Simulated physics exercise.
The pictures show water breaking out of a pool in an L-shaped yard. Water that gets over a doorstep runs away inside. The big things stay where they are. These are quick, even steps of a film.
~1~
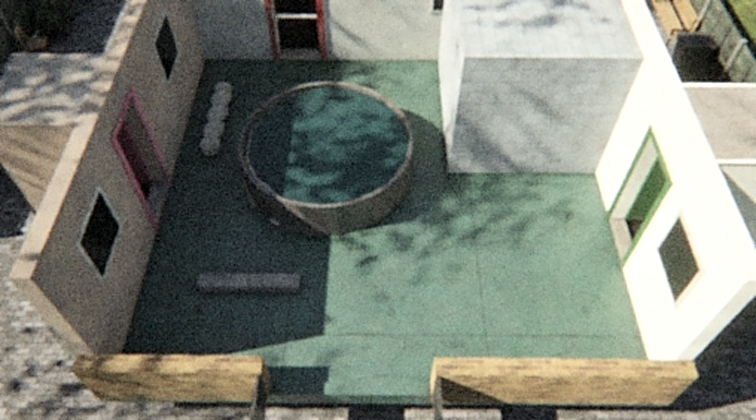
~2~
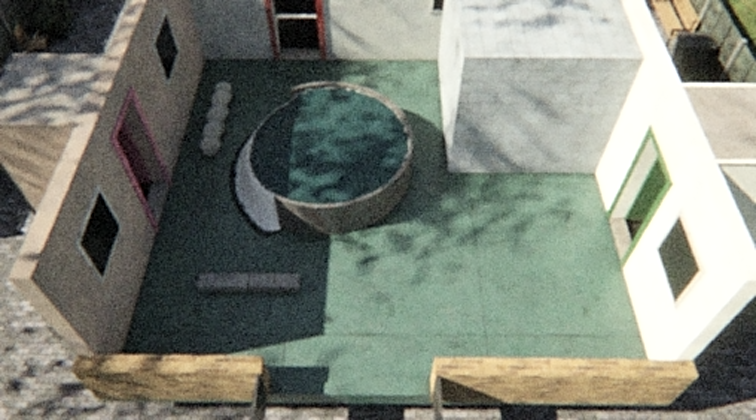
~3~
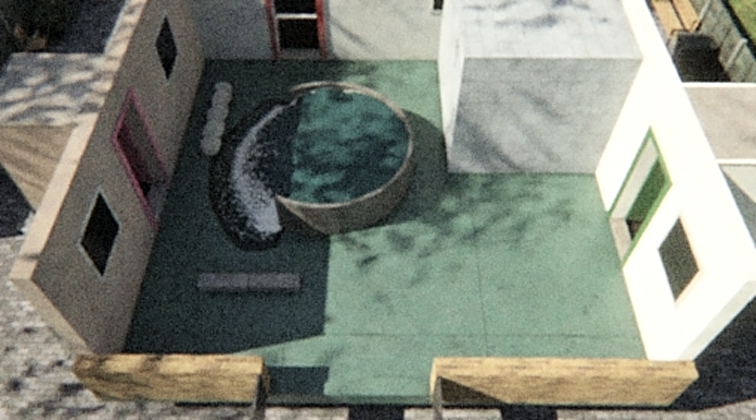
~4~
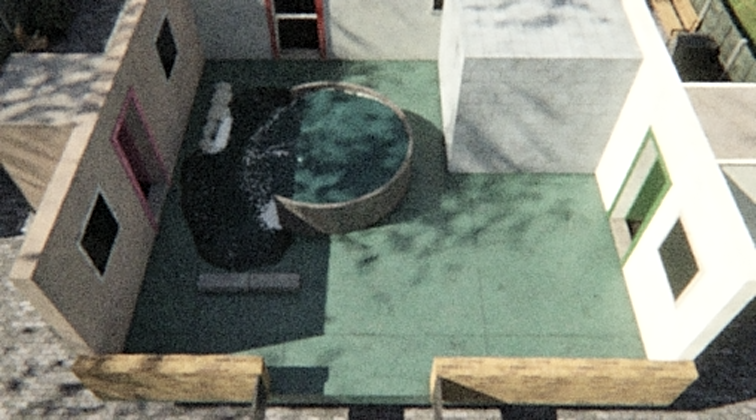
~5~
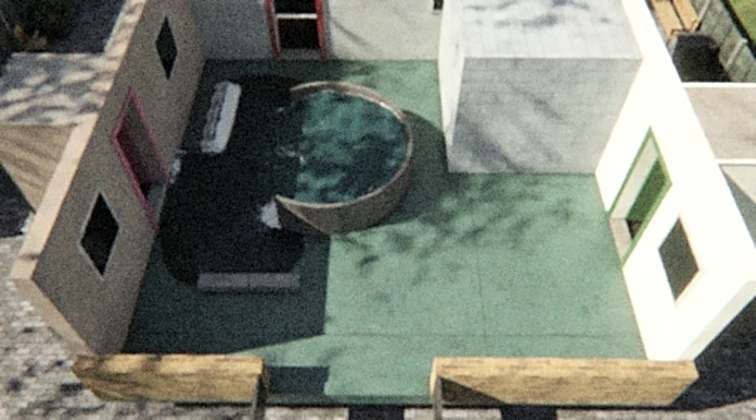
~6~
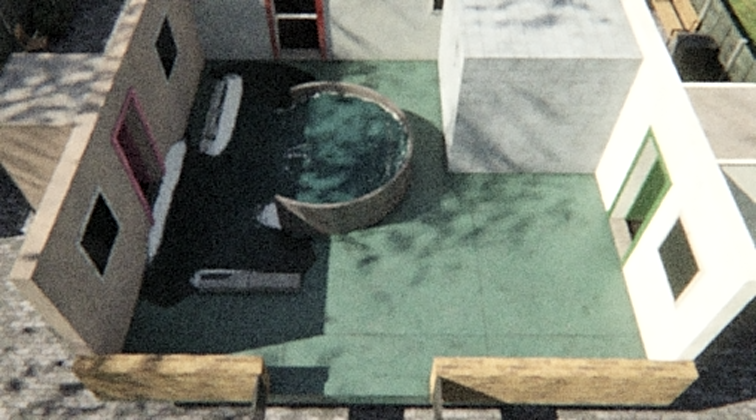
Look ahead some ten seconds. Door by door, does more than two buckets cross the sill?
The green door floods; the pink door floods; the red door floods.
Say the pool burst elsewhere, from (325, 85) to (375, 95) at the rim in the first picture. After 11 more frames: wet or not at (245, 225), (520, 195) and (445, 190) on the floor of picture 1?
As listed: Dry, dry, not flooded.
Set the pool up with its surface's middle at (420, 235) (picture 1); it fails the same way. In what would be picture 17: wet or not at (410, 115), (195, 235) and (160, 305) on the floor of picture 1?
In that order: Free of water, covered, under water.
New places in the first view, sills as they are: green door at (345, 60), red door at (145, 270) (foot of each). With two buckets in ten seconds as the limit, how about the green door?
One by one: The green one passes that mark.
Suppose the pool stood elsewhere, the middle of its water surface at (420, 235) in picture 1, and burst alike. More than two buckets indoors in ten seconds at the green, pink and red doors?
One by one: The green door holds, the pink door lets more in, the red door is over.
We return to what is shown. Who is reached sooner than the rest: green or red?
First comes the red one.
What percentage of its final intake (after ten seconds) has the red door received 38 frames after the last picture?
About 95 per cent.
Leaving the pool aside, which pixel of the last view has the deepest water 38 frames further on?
Roughly at (433, 81).
A moment on, water covers 30 % of the floor; the green door not reached, the pink door over two buckets in, the red door wet at the sill, nothing in.
Next, water covers 40 % of the floor; the green door not reached, the pink door far over two buckets in, the red door under two buckets in.
Then, water covers 60 % of the floor; the green door not reached, the pink door far over two buckets in, the red door over two buckets in.
Later, water covers 90 % of the floor; the green door wet at the sill, nothing in, the pink door far over two buckets in, the red door far over two buckets in.
In the end, water covers 95 % of the floor; the green door over two buckets in, the pink door far over two buckets in, the red door far over two buckets in.
